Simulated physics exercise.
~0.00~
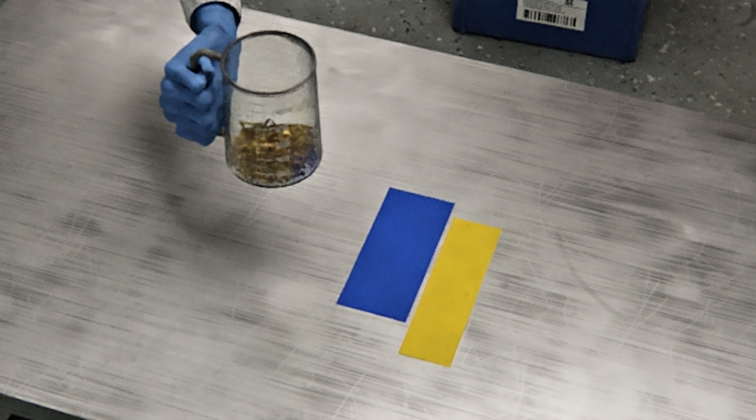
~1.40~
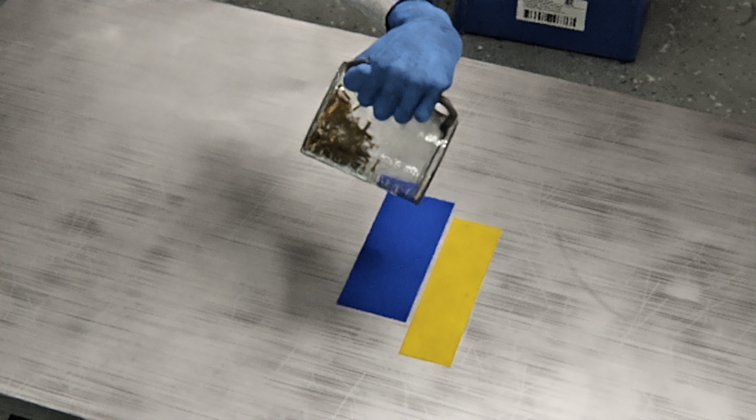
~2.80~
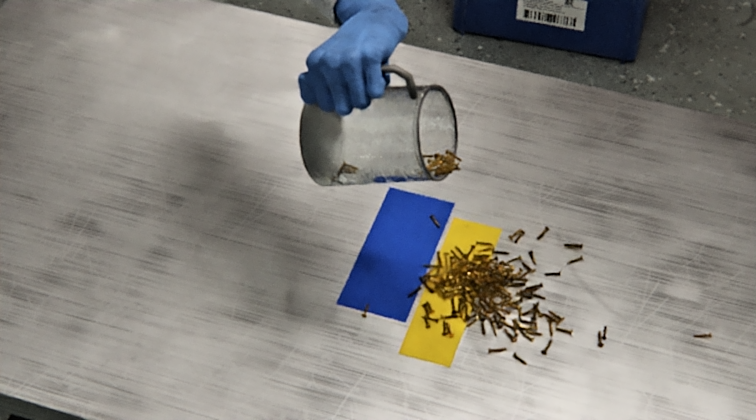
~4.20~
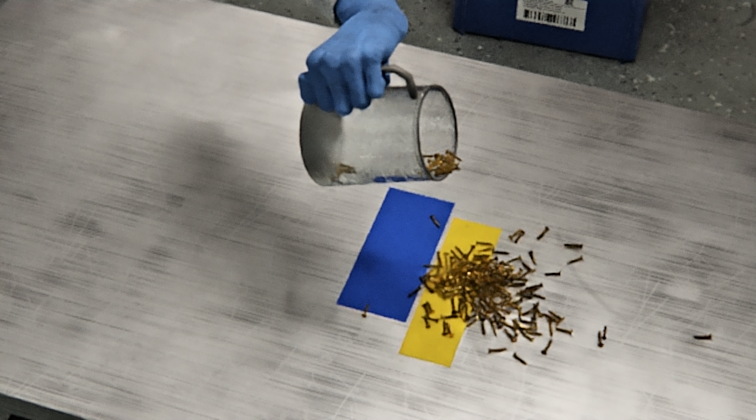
A scratched metal tabletop is seen from above at an angle, with a blue box bearing a white label on the speckled floor beyond it. A blue mat and a yellow mat lie side by side near the middle, the yellow on the right, and a blue-gloved hand holds a clear jug of brass-coloured screws upright at upper left. The hand moves the jug right and tips it over above the mats. Screws spill into a heap across the yellow mat and the bare metal to its right. The jug stays tilted on its side, a few screws still inside, while the scattered pile lies still.
